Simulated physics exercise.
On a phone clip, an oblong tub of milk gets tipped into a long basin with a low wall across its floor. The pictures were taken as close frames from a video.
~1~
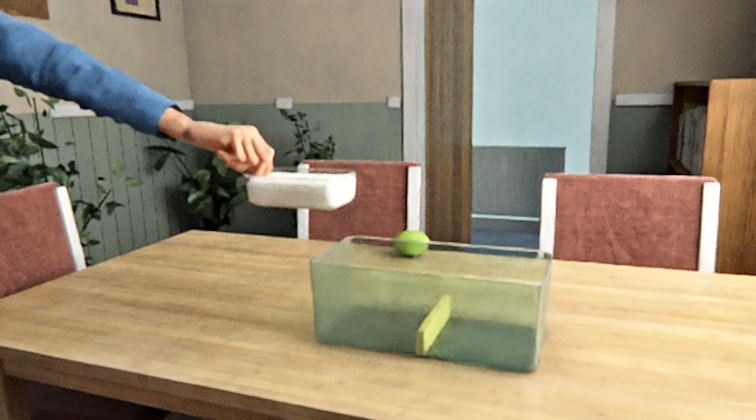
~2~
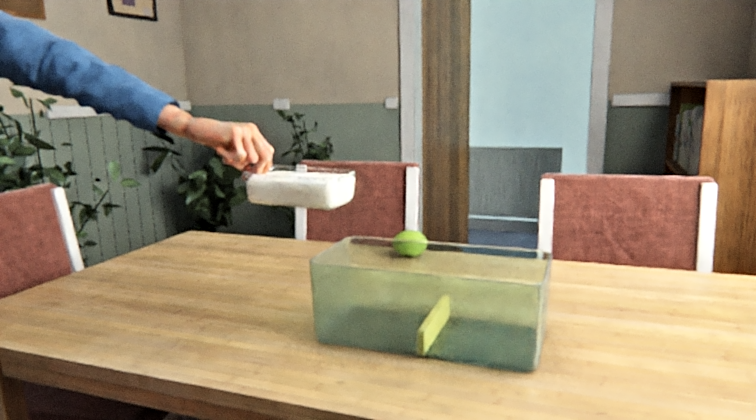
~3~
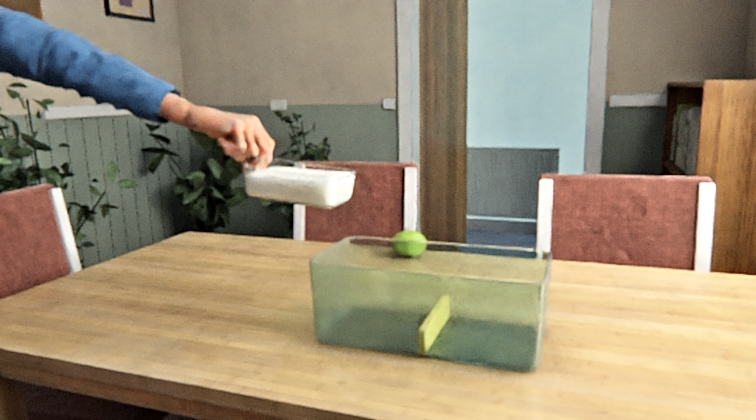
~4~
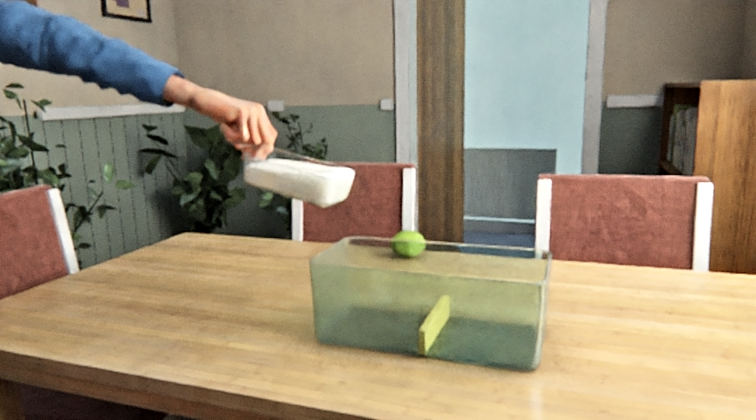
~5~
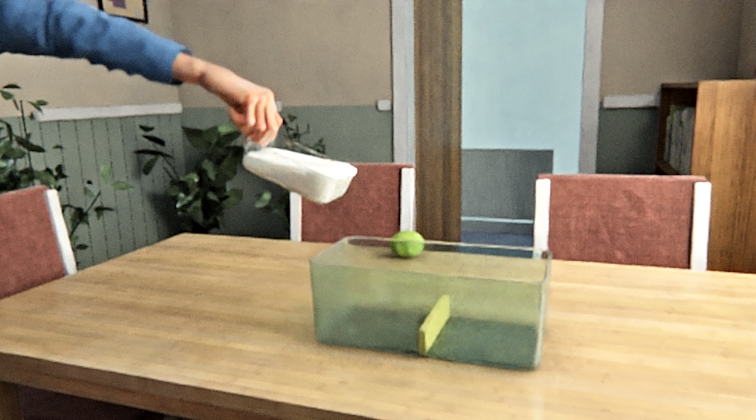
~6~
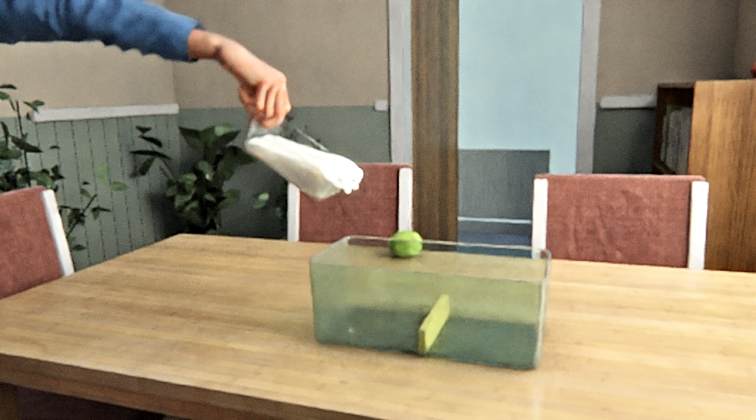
The footage shows a hand in a blue sleeve holding an oblong tub of milk above a long basin with a low yellow-green wall and a green ball, then steadily tilting the tub down to the right.
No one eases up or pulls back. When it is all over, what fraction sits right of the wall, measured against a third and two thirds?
The share right of the wall does reach a third but does not go past two thirds.
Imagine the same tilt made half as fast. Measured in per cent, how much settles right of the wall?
Close to 10 in a hundred.
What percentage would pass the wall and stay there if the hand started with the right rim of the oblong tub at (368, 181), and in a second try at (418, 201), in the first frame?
Estimate: 65 per cent, then 80 per cent.
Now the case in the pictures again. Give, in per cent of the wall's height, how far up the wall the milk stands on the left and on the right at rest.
The left reads 30 in a hundred and the right 30 in a hundred.
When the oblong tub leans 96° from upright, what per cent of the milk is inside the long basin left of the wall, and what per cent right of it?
Left part close to 35 in a hundred, right part close to 0.
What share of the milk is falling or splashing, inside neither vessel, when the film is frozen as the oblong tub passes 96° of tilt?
Estimate: Some 60 per cent.
A moment on, the oblong tub is tipped on its side and 6 per cent is still to pour, 35 is left of the wall and 0 right of it.
Next, the oblong tub is tipped right over and 0 per cent is still to pour, 41 is left of the wall and 57 right of it.
Then the oblong tub is tipped right over and 0 per cent is still to pour, 47 is left of the wall and 50 right of it.
Later the oblong tub is tipped right over and 0 per cent is still to pour, 48 is left of the wall and 49 right of it.
In the end 48 per cent lies left of the wall, 49 right of it and 3 outside.
